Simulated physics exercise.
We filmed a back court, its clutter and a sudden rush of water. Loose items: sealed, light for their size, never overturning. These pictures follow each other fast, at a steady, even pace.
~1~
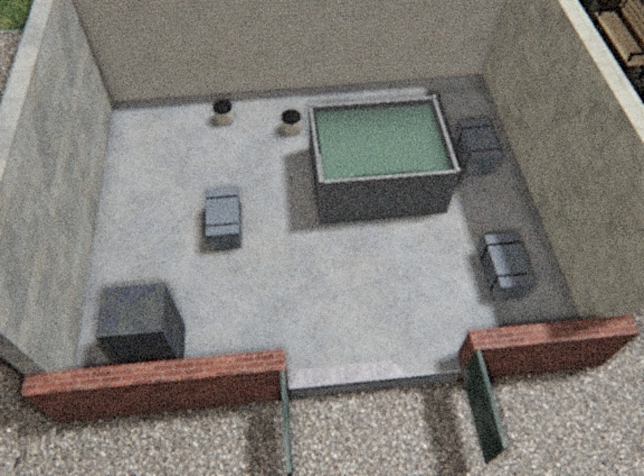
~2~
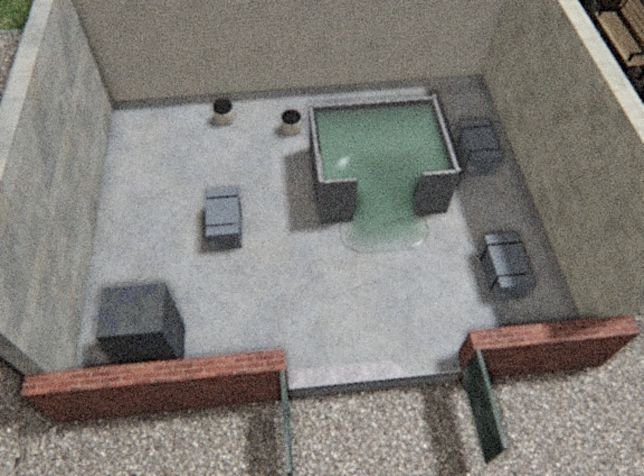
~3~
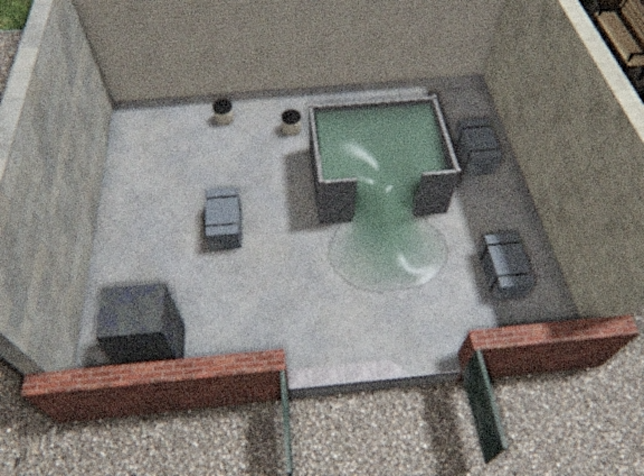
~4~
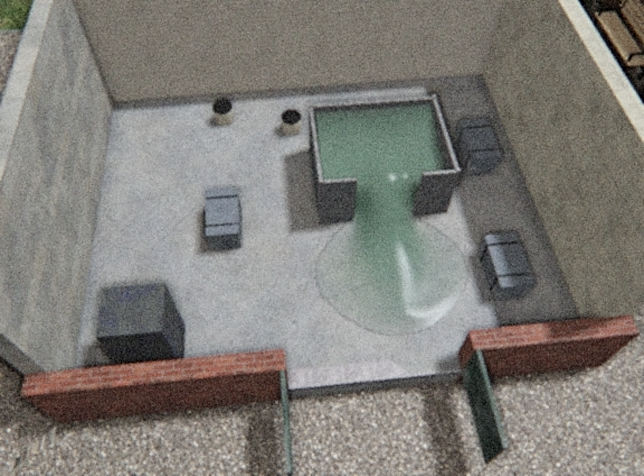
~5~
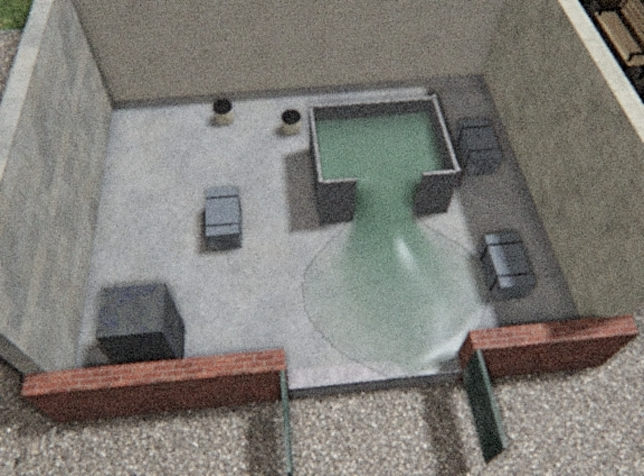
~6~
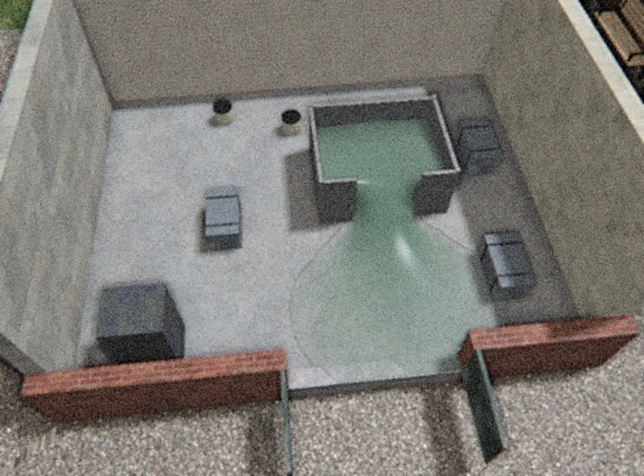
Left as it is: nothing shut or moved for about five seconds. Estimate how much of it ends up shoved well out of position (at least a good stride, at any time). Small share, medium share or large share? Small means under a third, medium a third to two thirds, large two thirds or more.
A small share.
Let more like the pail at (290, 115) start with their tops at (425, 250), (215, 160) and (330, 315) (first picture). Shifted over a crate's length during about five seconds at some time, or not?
In sequence: Knocked well away; hardly budges; knocked well away.
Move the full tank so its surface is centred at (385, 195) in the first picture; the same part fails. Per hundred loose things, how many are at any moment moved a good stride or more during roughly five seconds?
Estimate: Near 0 per cent of them.
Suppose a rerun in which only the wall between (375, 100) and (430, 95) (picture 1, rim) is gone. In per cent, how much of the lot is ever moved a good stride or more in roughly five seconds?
Estimate: Some 80 per cent.
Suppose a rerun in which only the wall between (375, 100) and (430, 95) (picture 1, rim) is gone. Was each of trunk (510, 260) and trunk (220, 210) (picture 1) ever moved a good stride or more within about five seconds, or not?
In turn: Pushed that far, no.
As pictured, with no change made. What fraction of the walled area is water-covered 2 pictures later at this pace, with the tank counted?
Wet share: Around 25 %.
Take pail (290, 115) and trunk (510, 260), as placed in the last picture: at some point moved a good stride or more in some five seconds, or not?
Answer in sequence: A shorter distance; the full distance.
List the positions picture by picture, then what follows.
In the first frame, a trunk at (509, 259) rests on the ground; a trunk at (222, 211), on the bottom; 0 of 5 have shifted.
In the second frame, a trunk at (509, 259) rests on the ground; a trunk at (222, 211) rests on the ground; 0 of 5 have shifted.
In the third frame, a trunk at (509, 259) rests on the ground; a trunk at (222, 211), on the bottom; 0 of 5 have shifted.
In the fourth frame, a trunk at (509, 259), on the bottom; a trunk at (222, 211) rests on the ground; 0 of 5 have shifted.
In the fifth frame, a trunk at (509, 259) rests on the ground; a trunk at (222, 211), on the bottom; 0 of 5 have shifted.
In the sixth frame, a trunk at (509, 259), on the bottom; a trunk at (222, 211), on the bottom; 0 of 5 have shifted.
A moment on, 0 of 5 are well off their spots; 0 afloat.
Next, 0 of 5 are well off their spots; 0 afloat.
Later, 0 of 5 are well off their spots; 0 afloat.
In the end, 1 of 5 are well off their spots, and 1 have been at some point; 0 afloat.
